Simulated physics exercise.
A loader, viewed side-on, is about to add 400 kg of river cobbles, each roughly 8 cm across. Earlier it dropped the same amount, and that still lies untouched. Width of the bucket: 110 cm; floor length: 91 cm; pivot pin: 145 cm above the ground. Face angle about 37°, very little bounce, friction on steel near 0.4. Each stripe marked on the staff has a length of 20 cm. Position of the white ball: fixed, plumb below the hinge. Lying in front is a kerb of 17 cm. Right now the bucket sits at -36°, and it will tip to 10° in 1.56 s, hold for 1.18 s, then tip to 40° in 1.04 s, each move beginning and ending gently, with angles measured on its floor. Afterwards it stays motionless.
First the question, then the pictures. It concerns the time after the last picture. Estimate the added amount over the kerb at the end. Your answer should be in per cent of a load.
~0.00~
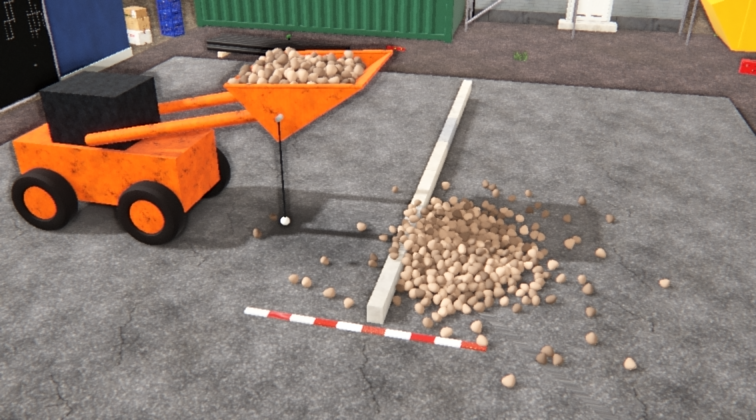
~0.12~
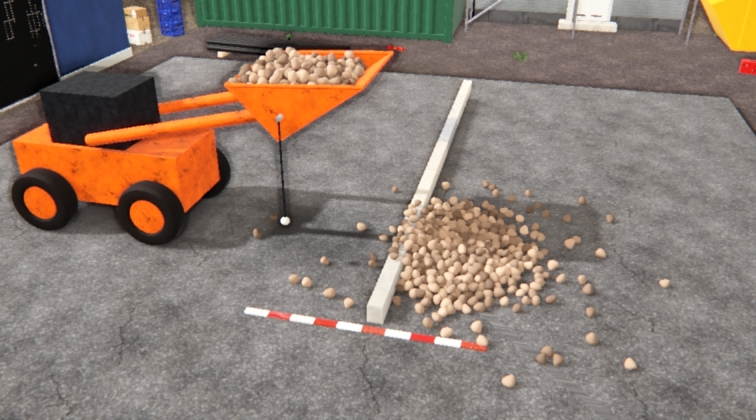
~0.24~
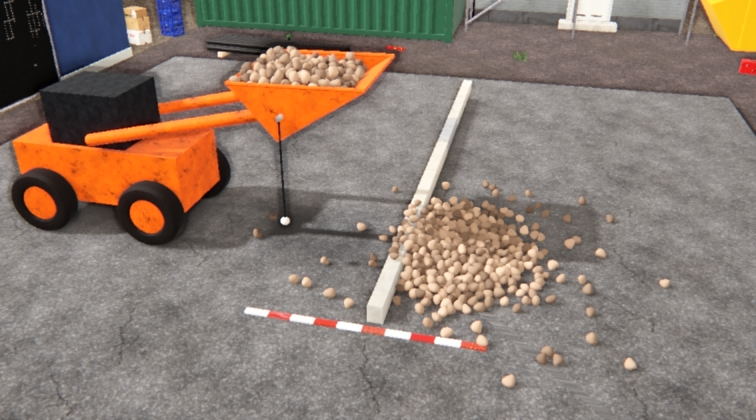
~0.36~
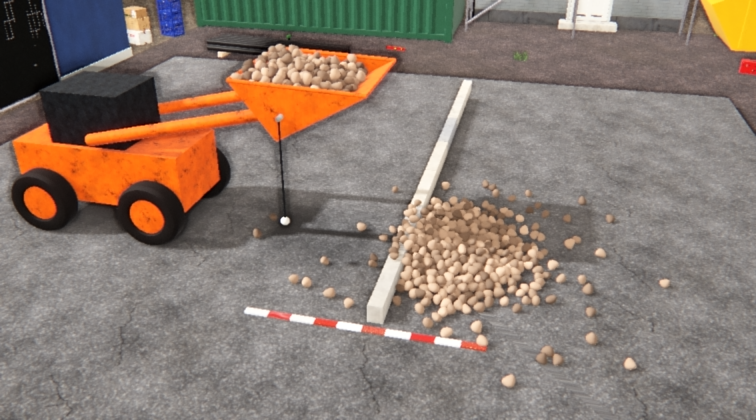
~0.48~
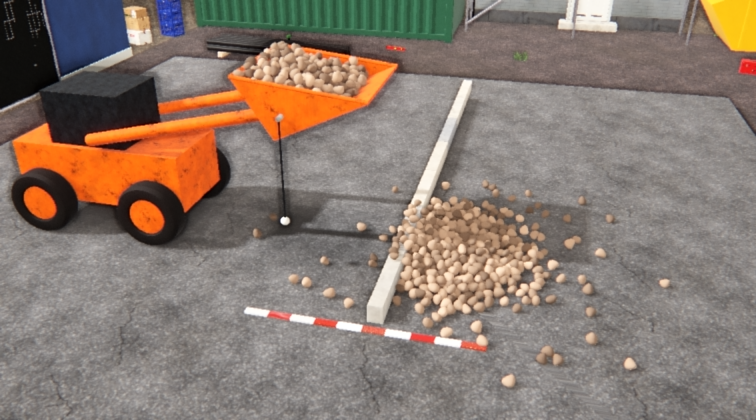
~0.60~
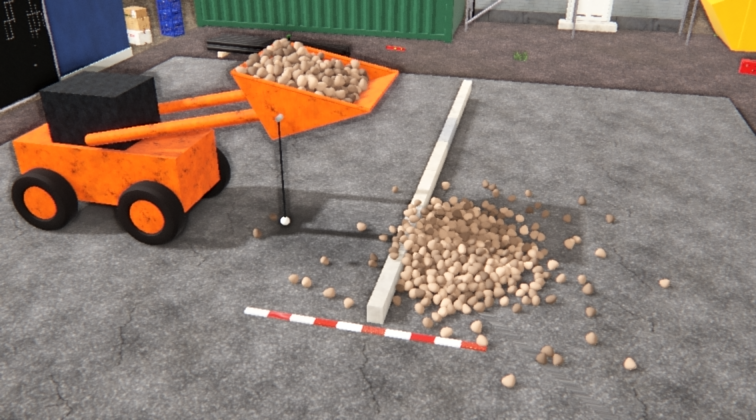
Roughly 31 per cent of a load.
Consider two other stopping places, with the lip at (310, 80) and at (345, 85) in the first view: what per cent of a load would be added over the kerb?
First place: Roughly 0 %; second place: Roughly 10 %.
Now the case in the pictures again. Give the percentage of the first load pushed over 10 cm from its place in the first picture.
The answer is about 0 per cent.
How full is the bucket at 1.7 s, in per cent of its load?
Some 100 %, roughly, is held.
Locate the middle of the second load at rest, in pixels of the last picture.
They settle centred around (390, 234).
After 1.2 s the floor is at 3°; in per cent of one load, 100 in the bucket, 6 on this side of the kerb, 95 over the kerb; the foremost stones are at (607, 276).
After 1.7 s the floor is at 10°; in per cent of one load, 98 in the bucket, 7 on this side of the kerb, 95 over the kerb; the foremost stones are at (607, 276).
After 4.2 s the floor is at 40°; in per cent of one load, 0 in the bucket, 80 on this side of the kerb, 120 over the kerb; the foremost stones are at (607, 276).
After 6.8 s the floor is at 40°; in per cent of one load, 0 in the bucket, 75 on this side of the kerb, 125 over the kerb; the foremost stones are at (607, 276). Net gain over the kerb, 31.
